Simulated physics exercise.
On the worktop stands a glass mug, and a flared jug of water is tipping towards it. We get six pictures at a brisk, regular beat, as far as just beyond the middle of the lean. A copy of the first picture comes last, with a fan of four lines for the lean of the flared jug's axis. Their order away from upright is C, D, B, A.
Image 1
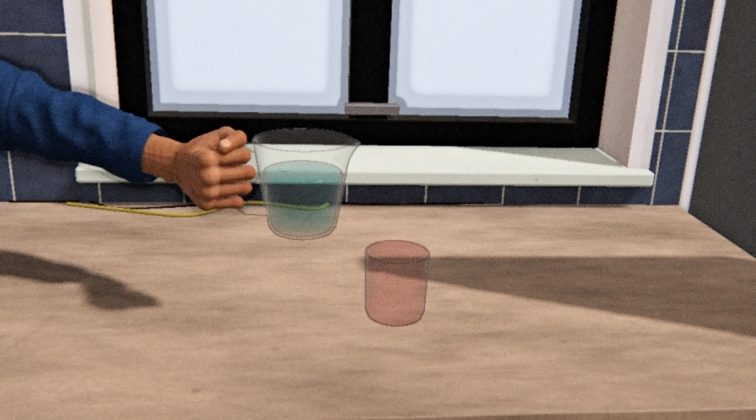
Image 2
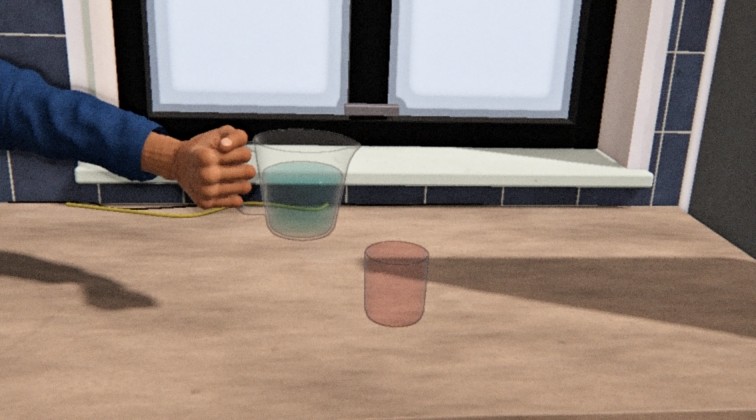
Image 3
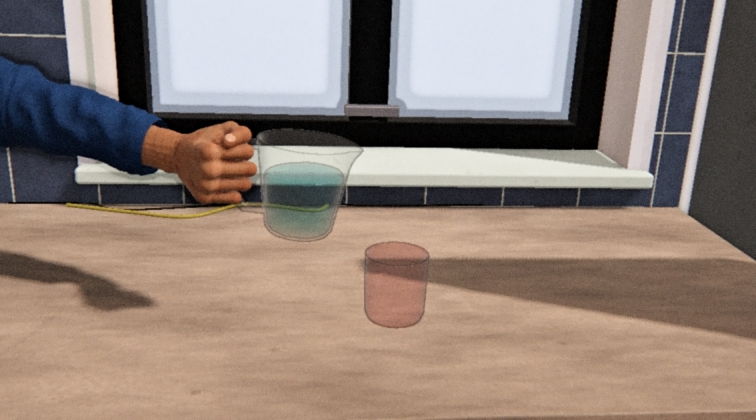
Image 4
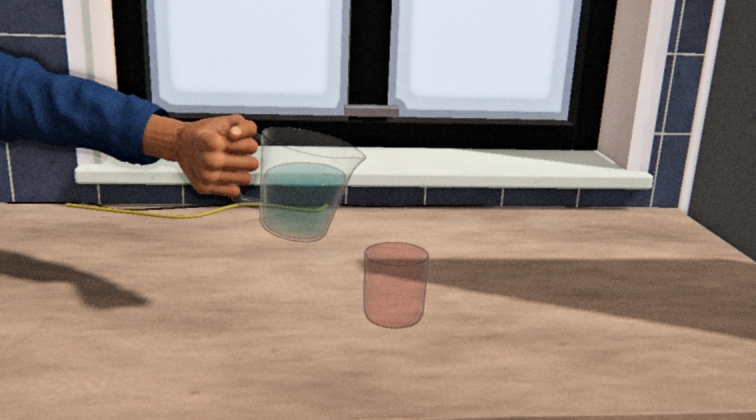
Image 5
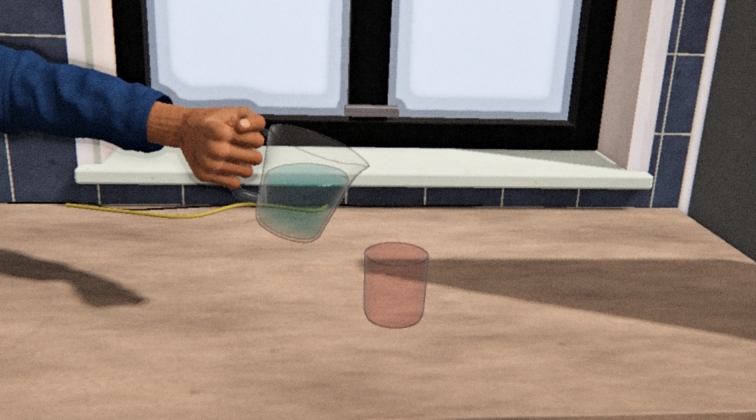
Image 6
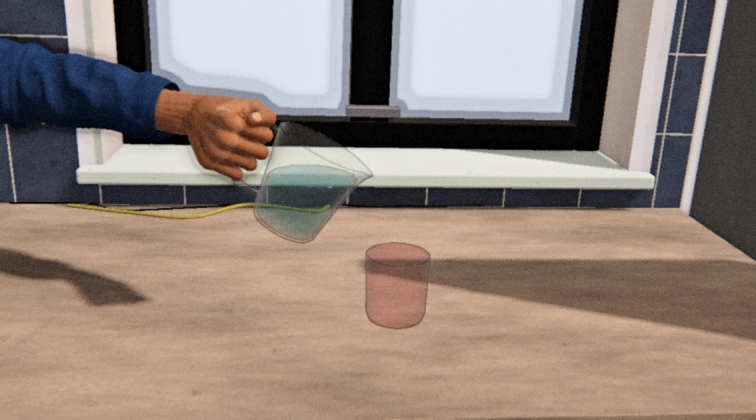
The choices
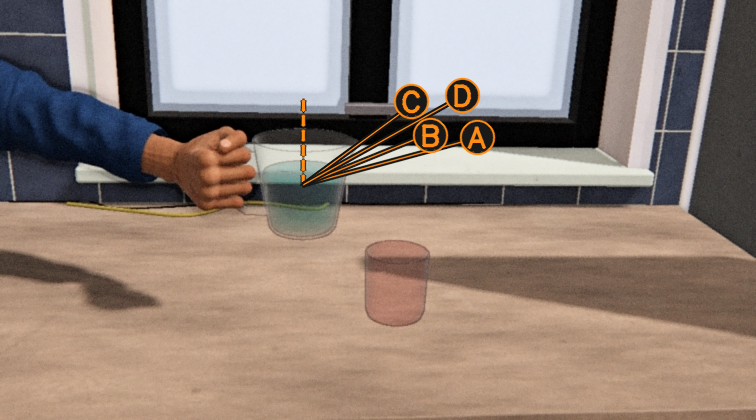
A hand gradually tilts a clear jug of bluish water rightward above a reddish glass.
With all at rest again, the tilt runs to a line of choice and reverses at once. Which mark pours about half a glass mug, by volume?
It is D.
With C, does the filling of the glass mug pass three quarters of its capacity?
No, it does not.
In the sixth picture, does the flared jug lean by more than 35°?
No, it does not.
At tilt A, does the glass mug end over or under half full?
Over.
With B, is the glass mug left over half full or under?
Over.
On the marked copy, A at (461, 142); B at (413, 140); C at (399, 114); D at (447, 104).
With A, the glass mug ends with about 86 % of what it can hold; 4 % of the water is spilt.
With B, the glass mug ends with about 71 % of what it can hold.
With C, the glass mug ends with about 31 % of what it can hold.
With D, the glass mug ends with about 50 % of what it can hold.
